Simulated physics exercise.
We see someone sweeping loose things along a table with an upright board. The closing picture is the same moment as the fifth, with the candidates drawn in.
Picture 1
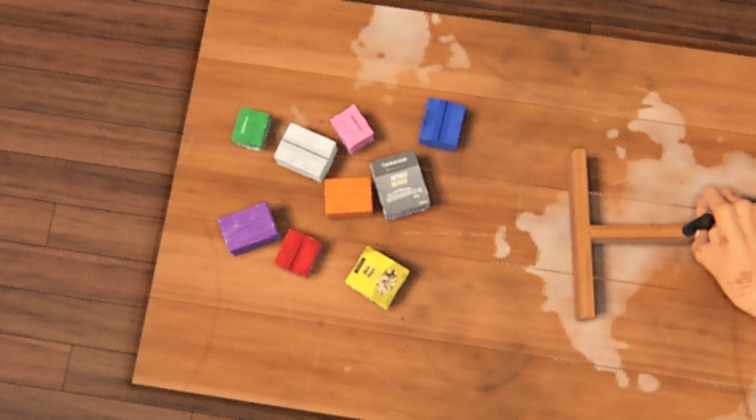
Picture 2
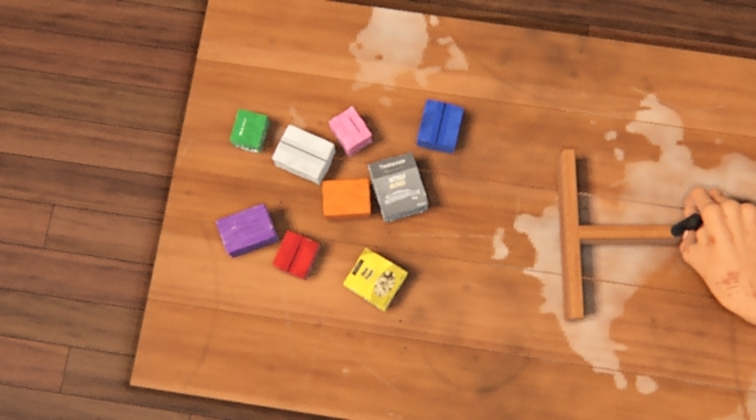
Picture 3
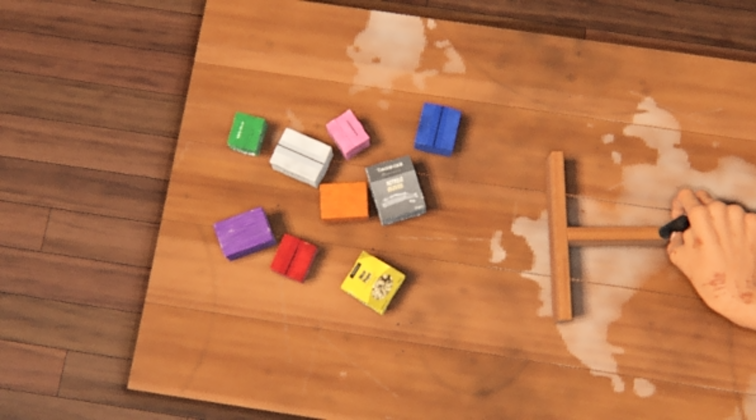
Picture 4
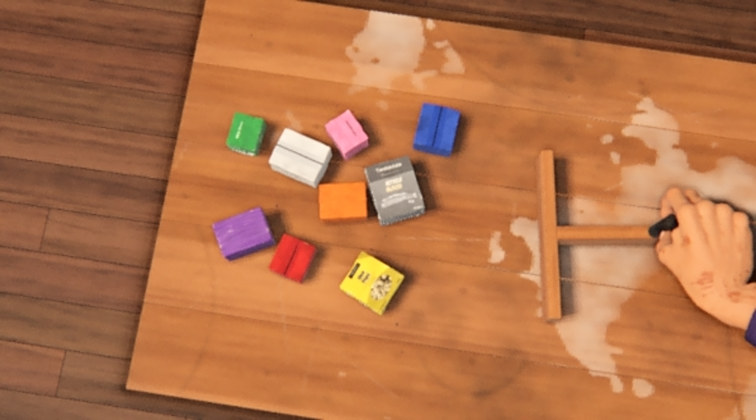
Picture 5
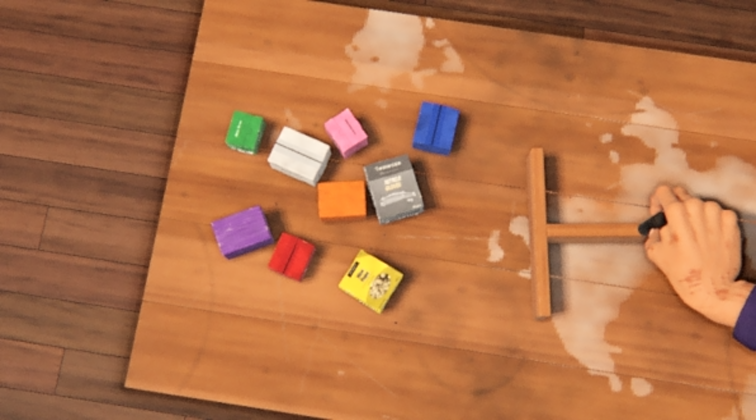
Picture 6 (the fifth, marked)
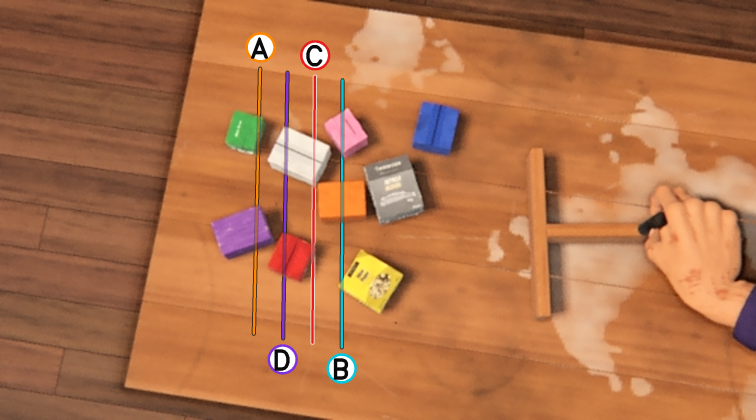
On a wooden table with whitish patches, a hand slid an upright wooden board a short way left toward a scattered group of small colourful boxes, which stayed in place, untouched by the board.
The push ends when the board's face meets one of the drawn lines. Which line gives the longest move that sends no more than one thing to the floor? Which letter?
A is the last line within the limit.
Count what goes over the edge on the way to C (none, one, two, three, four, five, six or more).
The count is none.
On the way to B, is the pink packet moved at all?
By then, yes.
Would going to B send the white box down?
No.
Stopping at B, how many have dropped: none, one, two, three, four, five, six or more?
In all, none.
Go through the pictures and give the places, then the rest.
In the first frame, purple block (250, 229); pink packet (352, 130); blue box (442, 125).
In the second frame, board (574, 232); green box (250, 131).
In the third frame, board (562, 234); white box (303, 158).
In the fourth frame, board (552, 233); red box (293, 259).
In the fifth frame, board (542, 230); purple block (244, 233); pink packet (346, 134); blue box (436, 129).
On the copy, A at (257, 197); B at (342, 210); C at (314, 205); D at (285, 201).
On A. First, board (439, 215); blue box (422, 122); green box (246, 133).
Then, board (336, 200); green box (236, 129); purple block (231, 237).
Finally, board (257, 188); green box (187, 98); white box (196, 133); none fallen.
By contrast, B is within the limit but short; C is within the limit but short; D is within the limit but short.
